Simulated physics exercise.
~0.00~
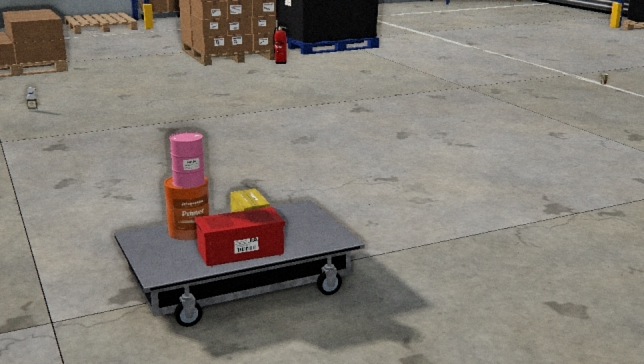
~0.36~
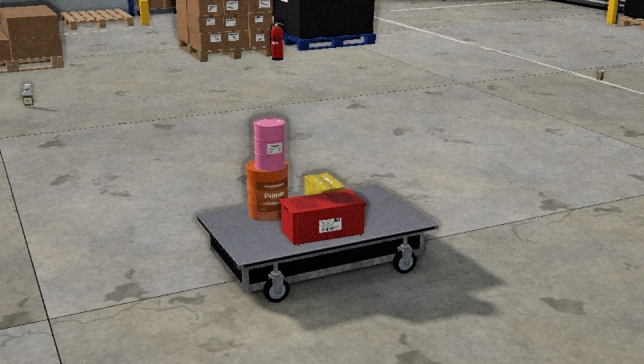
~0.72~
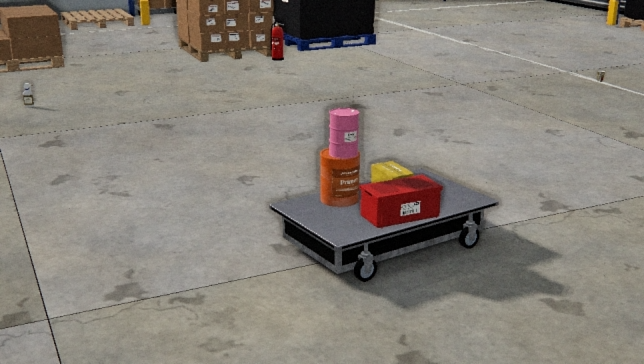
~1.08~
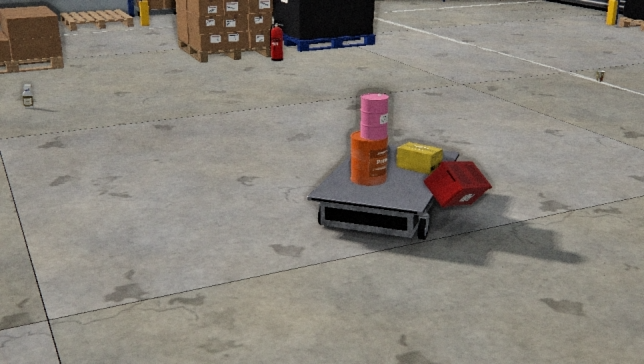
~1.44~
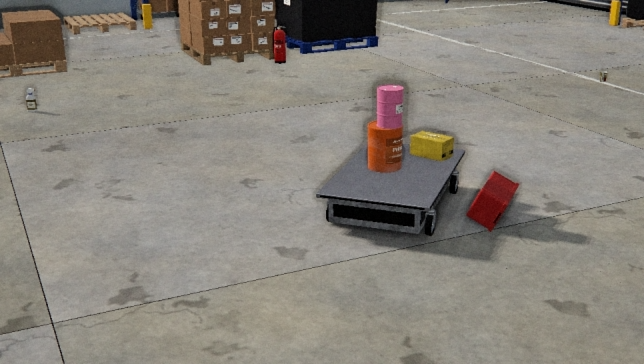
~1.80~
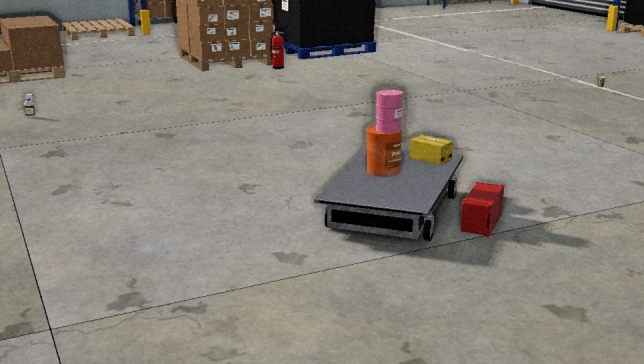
To begin with, a flat grey cart rolls to the right across a concrete warehouse floor, carrying a pink canister stacked on an orange pail, a yellow parcel and a red tote. It keeps moving right, then swings away from the viewer in a turn. As it turns, the red tote slips over the right side of the deck and tips. The cart comes to a stop while the tote tumbles onto the floor beside it. At the end, the tote rests on the concrete, while the canister, still upright on the pail, and the parcel remain aboard.
